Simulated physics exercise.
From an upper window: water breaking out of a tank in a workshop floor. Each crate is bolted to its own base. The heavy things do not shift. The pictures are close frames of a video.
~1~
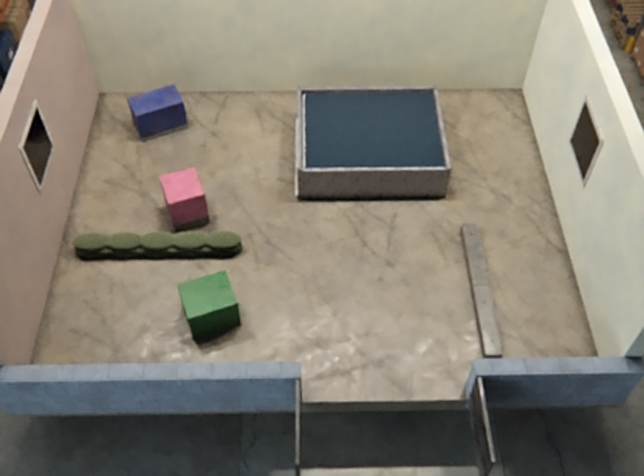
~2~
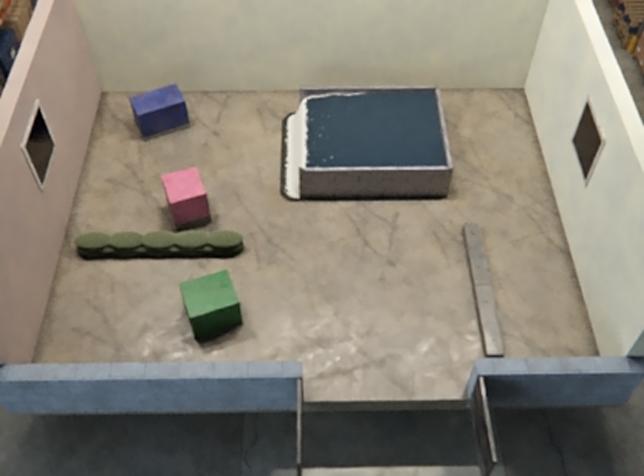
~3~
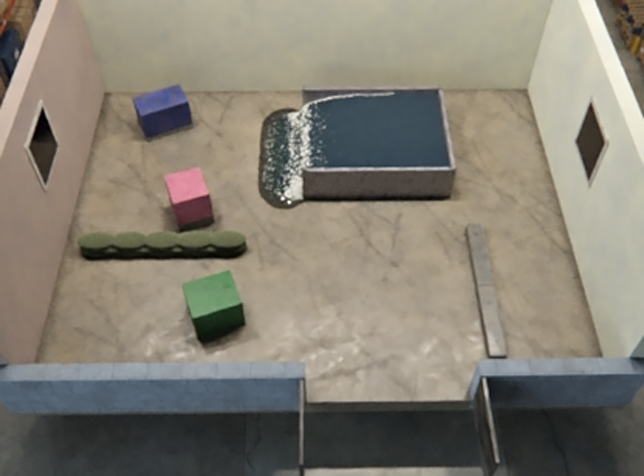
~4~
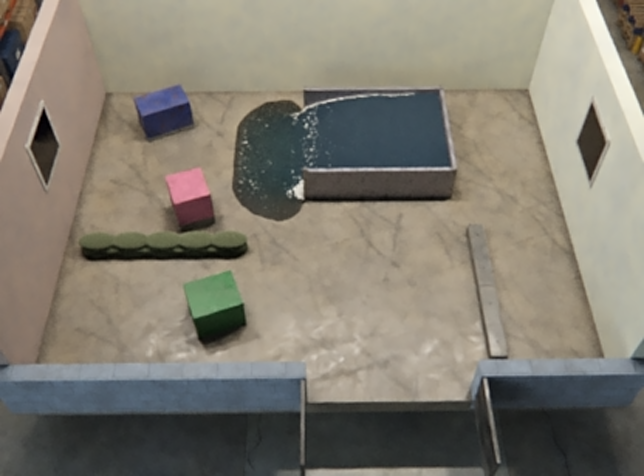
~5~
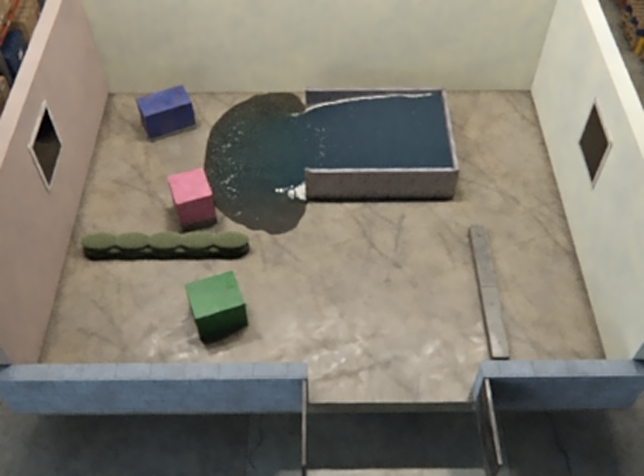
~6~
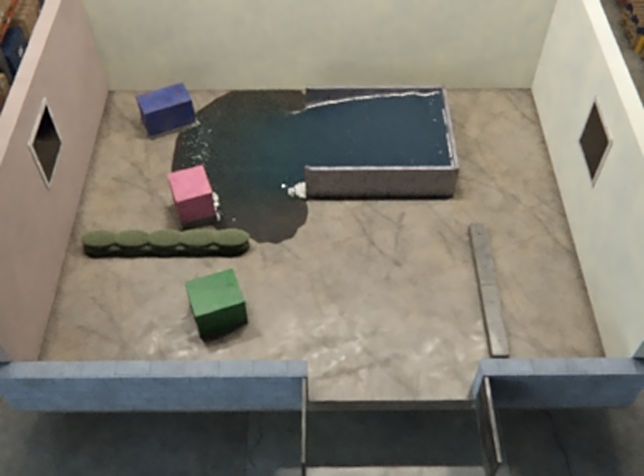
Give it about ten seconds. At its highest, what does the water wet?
In the end: The blue crate gets wet; the green crate gets wet; the pink crate gets wet.
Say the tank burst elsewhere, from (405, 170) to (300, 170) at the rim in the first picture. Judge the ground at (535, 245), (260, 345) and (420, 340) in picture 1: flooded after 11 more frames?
As listed: No water, wet, flooded.
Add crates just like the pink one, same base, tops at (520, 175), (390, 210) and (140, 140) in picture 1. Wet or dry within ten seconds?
In turn: Is safe, remains dry, ends up wet.
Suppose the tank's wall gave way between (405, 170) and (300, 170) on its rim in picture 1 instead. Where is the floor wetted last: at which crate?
It is the crate marked blue.
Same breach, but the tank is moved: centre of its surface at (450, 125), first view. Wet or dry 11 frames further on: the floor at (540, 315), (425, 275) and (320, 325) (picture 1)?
As listed: Dry, free of water, free of water.
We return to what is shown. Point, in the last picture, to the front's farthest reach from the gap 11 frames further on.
Close to (59, 281).
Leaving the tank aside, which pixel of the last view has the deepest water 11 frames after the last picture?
I would point to (97, 179).
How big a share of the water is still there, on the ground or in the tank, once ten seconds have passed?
Close to 98 %.
A moment on, water covers 20 % of the floor; the blue crate water round its plinth, the green crate not reached, the pink crate water round its plinth.
Next, water covers 30 % of the floor; the blue crate water round its plinth, the green crate water round its plinth, the pink crate water round its plinth.
Then, water covers 40 % of the floor; the blue crate water round its plinth, the green crate water round its plinth, the pink crate water round its plinth.
Later, water covers 60 % of the floor; the blue crate water round its plinth, the green crate water round its plinth, the pink crate water round its plinth.
In the end, water covers 85 % of the floor; the blue crate was topped, the green crate was topped, the pink crate was topped.
